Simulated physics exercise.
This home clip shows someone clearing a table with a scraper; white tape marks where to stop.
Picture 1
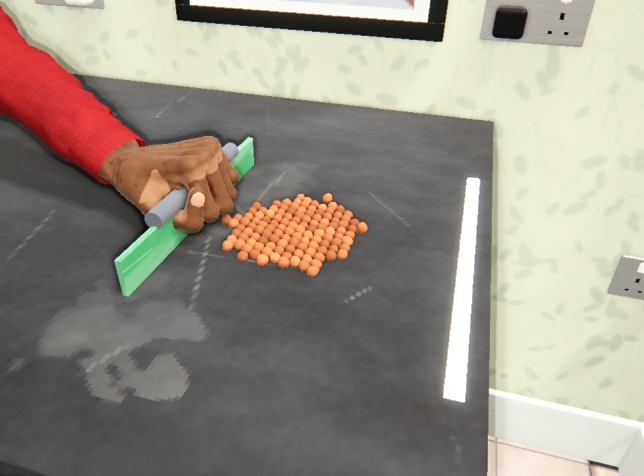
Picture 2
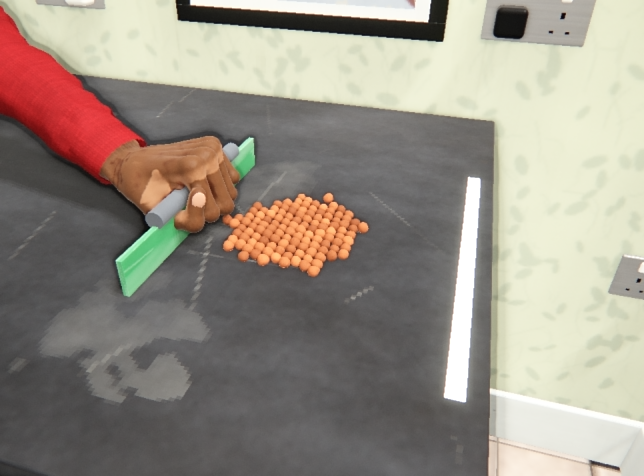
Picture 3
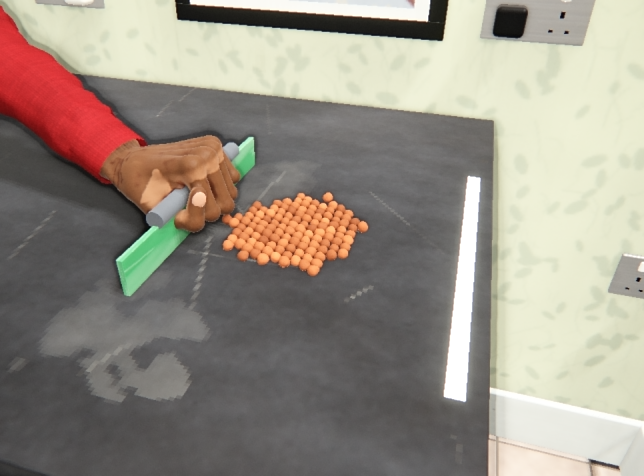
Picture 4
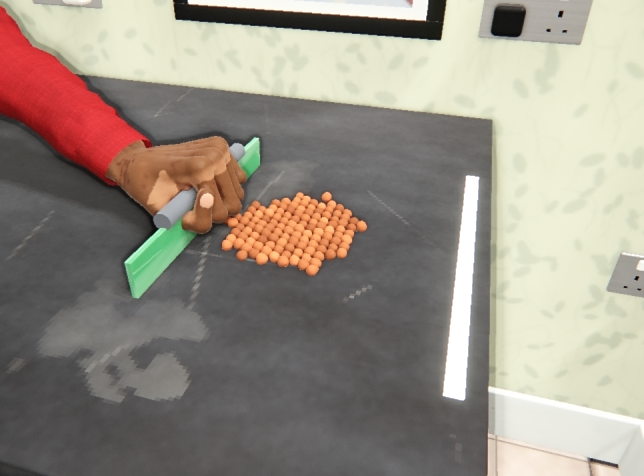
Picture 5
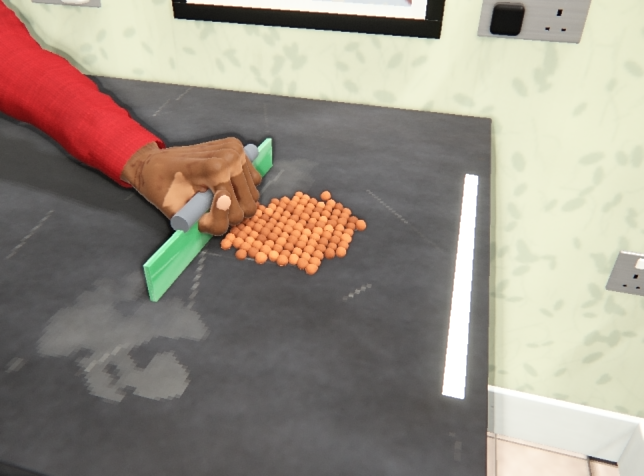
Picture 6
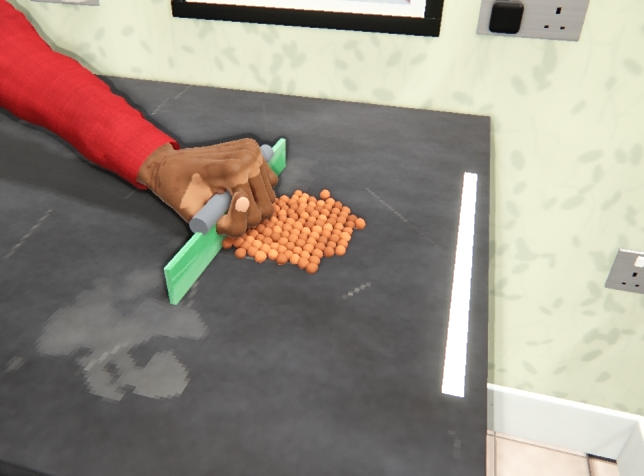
A brown-gloved hand on a red-sleeved arm grips a green scraper by its grey handle at the left of a dark, scuffed tabletop, seen from above at an angle. A heap of small orange pellets sits mid-table, with white tape near the right edge and a pale green patterned wall behind. The scraper stays still, then slides slightly right into the heap's near side, as the view shifts very slightly.
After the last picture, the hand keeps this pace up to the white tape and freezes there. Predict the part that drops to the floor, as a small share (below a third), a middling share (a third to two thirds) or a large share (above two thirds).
A large share.
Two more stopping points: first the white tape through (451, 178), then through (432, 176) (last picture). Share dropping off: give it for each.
First try 40 per cent, second try 20 per cent.
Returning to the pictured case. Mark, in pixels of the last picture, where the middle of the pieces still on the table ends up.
(483, 256) or thereabouts.
Soon, scraper still moving, near (357, 208); heap all on the table, its front near (436, 252).
A while on, scraper stopped at the white tape; heap about two thirds over the edge.
Towards the end, scraper stopped at the white tape; heap most over the edge.
Finally, scraper stopped at the white tape; heap most over the edge.
